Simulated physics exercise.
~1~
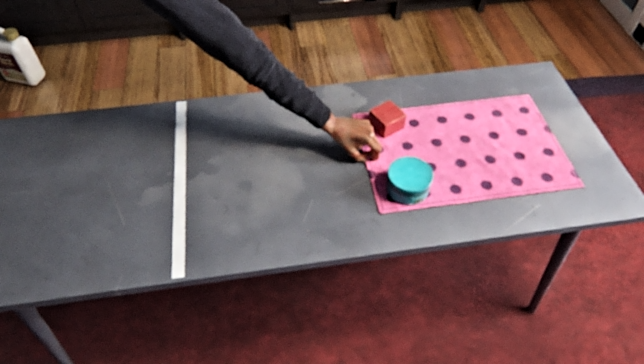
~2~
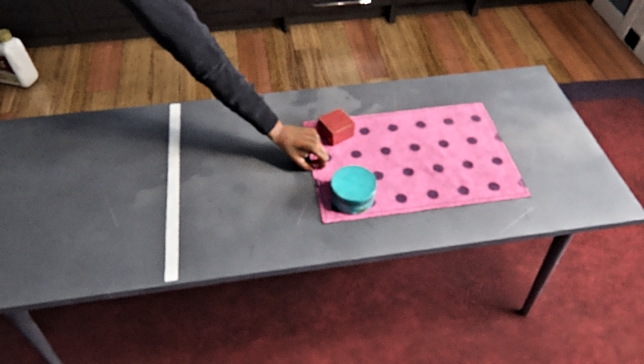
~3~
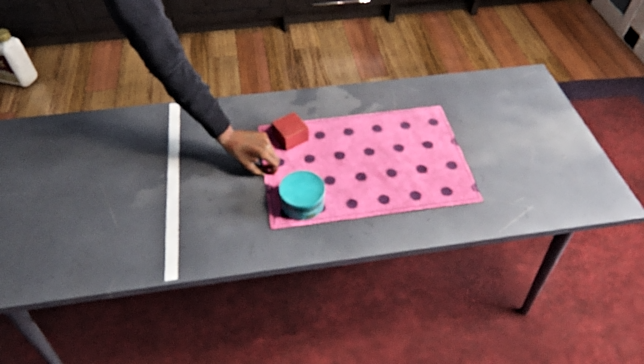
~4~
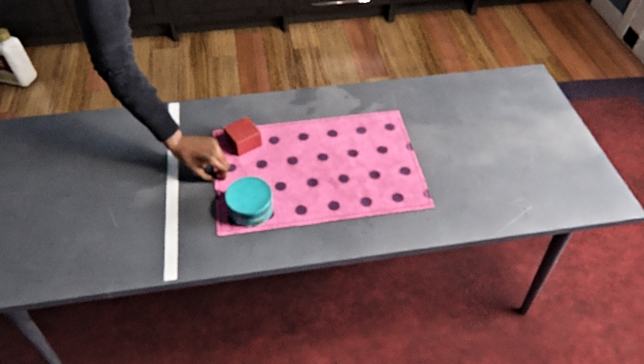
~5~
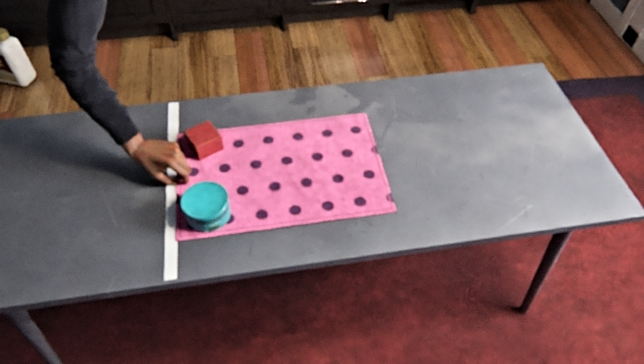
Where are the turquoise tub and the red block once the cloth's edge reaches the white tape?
Both the turquoise tub and the red block are still on the pink cloth, near its left edge.
